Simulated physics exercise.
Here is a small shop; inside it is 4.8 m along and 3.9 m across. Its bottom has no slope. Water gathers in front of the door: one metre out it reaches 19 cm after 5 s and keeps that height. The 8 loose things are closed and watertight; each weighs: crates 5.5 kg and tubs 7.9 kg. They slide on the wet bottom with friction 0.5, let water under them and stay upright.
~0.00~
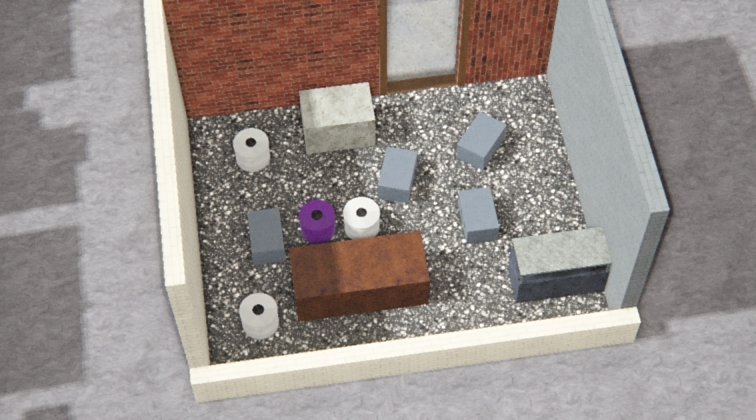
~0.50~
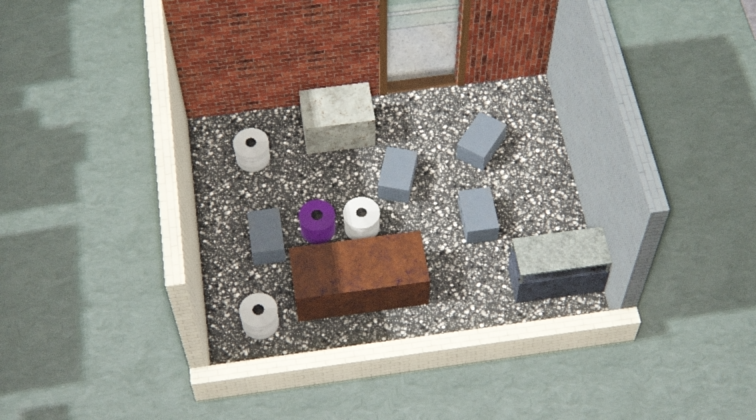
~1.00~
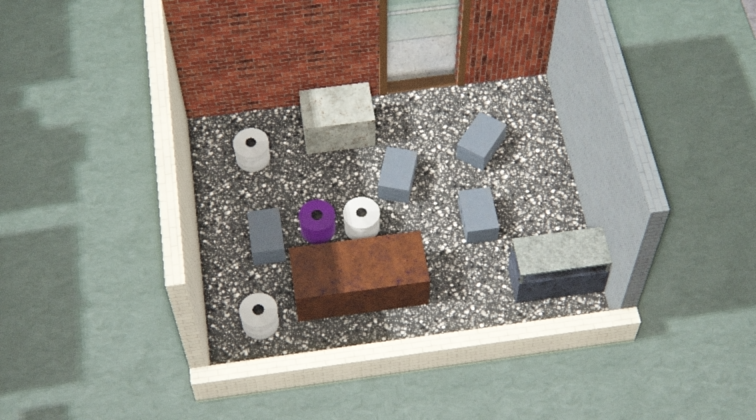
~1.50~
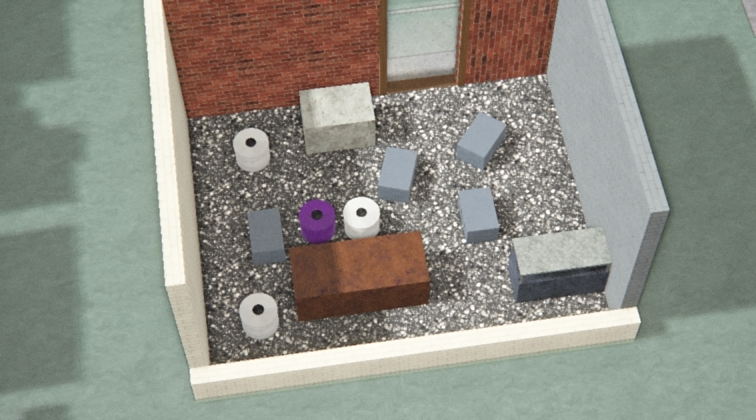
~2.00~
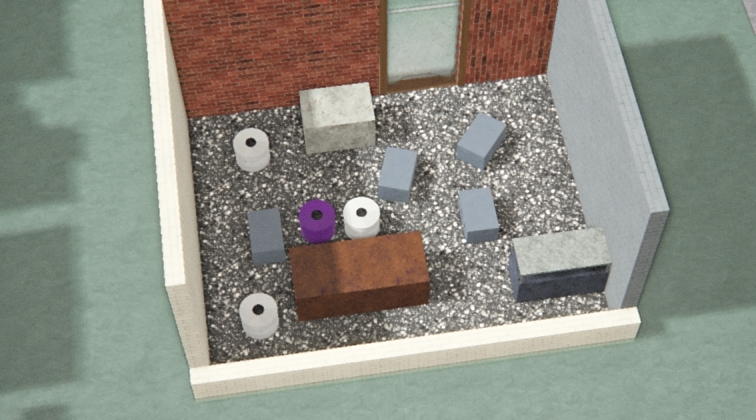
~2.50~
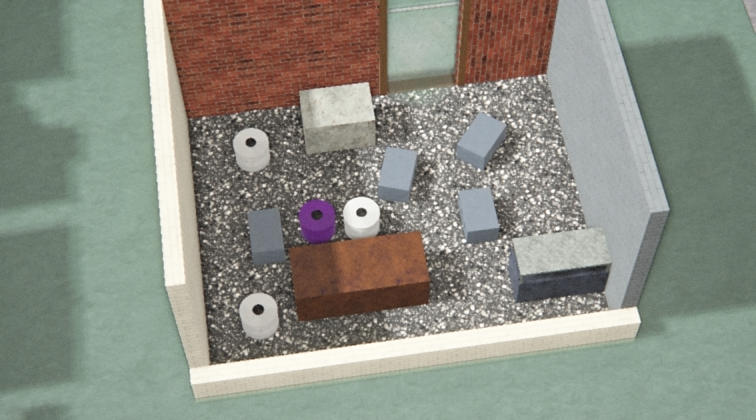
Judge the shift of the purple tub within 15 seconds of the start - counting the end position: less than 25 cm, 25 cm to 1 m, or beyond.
Purple tub moves a short way.
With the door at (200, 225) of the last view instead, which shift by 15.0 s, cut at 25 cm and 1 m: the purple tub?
Then the purple tub ends far away.
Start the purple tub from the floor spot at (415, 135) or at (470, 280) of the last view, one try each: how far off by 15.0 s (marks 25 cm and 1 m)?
In turn: It ends far away; it gets carried off.
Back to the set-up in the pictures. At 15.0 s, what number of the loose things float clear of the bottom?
I count 7.
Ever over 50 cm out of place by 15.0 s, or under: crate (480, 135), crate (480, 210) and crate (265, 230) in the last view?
In that order: Past it, more, past it.
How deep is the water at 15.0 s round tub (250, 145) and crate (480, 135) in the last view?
Roughly 7 and 6 cm.
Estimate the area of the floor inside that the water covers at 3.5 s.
Some 1.5 m2.
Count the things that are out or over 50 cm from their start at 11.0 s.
By then 5.
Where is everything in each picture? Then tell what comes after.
The first picture shows the purple tub at (317, 215) rests on the ground; water covers 0.0 m2; 0 of 8 have shifted.
The second picture shows the purple tub at (317, 215) rests on the ground; 0.0 m2 under water; 0 of 8 have shifted.
The third picture shows the purple tub at (317, 215) rests on the ground; 0.0 m2 under water; 0 of 8 have shifted.
The fourth picture shows the purple tub at (317, 215) rests on the ground; water covers 0.0 m2; 0 of 8 have shifted.
The fifth picture shows the purple tub at (317, 215) rests on the ground; water covers 0.0 m2; 0 of 8 have shifted.
The sixth picture shows the purple tub at (317, 215), on the bottom; water covers 0.1 m2; 0 of 8 have shifted.
After 3.5 s the purple tub is near (317, 215), 0.0 m from its start, aground; 0 afloat.
After 6.8 s the purple tub is near (317, 215), 0.0 m from its start, aground; 2 afloat.
After 11.0 s the purple tub is near (293, 201), 0.4 m from its start, aground; 4 afloat.
After 15.0 s the purple tub is near (285, 198), 0.5 m from its start, aground; 7 afloat.
